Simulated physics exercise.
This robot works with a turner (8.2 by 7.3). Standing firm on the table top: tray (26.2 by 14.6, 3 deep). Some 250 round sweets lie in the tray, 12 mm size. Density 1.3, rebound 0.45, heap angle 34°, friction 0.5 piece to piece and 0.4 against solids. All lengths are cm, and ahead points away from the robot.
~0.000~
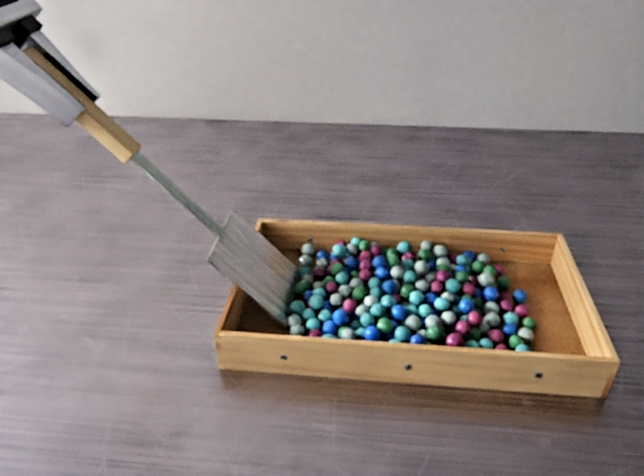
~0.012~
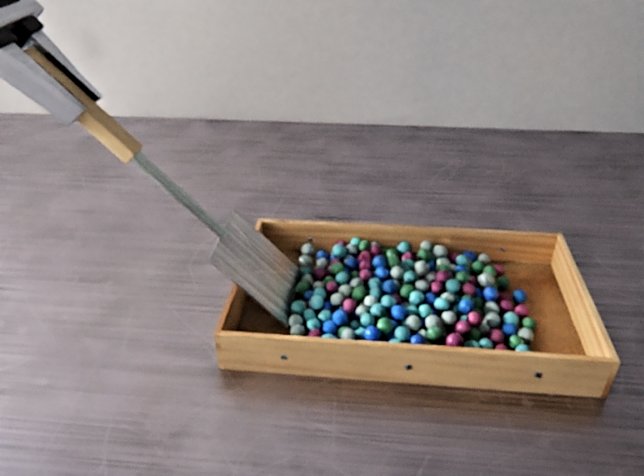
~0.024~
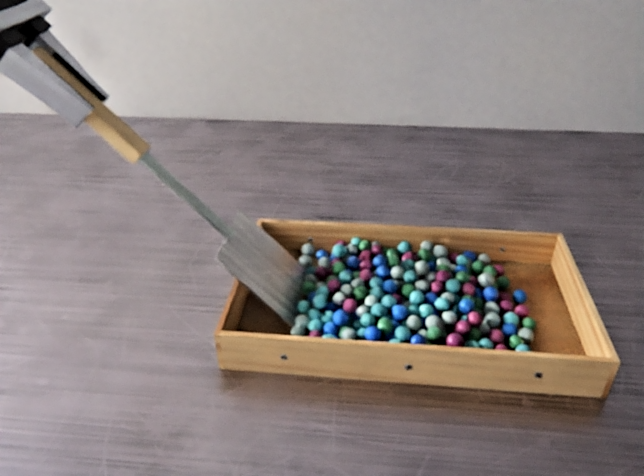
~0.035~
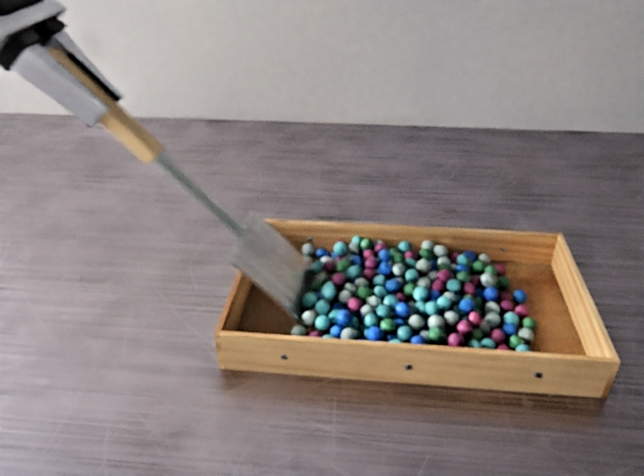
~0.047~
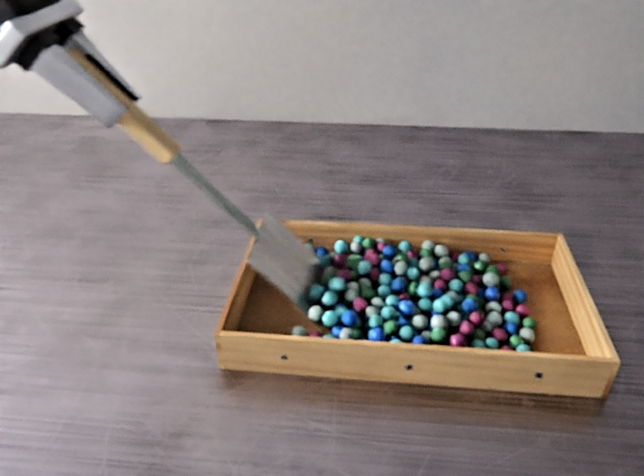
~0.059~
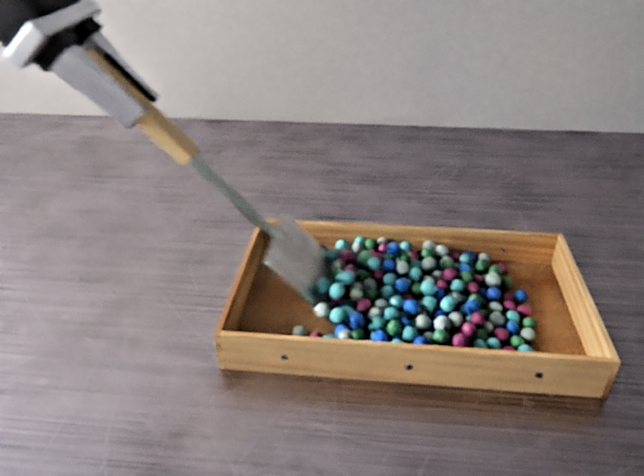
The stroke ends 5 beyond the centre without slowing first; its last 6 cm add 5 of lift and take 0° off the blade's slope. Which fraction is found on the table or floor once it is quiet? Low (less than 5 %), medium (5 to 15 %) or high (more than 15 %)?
A high share, more than 15 %, ends on the table or floor.
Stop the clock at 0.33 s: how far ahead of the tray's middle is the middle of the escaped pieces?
Roughly 26 cm.
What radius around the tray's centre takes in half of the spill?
Roughly 48 cm.
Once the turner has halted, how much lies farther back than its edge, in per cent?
About 35 per cent.
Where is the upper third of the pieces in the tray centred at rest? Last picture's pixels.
Near (514, 294).
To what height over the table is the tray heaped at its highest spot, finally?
Roughly 3.0 cm.
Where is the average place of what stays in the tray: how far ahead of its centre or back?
About 5.0 cm ahead.
After 0.09 s, sloping 48°, highest piece 6 above the table; 253 in the tray.
After 0.12 s, sloping 48°, highest piece 7 above the table; 253 in the tray.
After 0.33 s, sloping 48°, highest piece 6 above the table; 203 in the tray, 46 on the table or floor, 4 on the blade or in flight.
After 1.38 s, sloping 48°, highest piece 3 above the table; 203 in the tray, 50 on the table or floor.
In the end, 203 in the tray, 50 on the table or floor. That is 20 % on the table or floor.
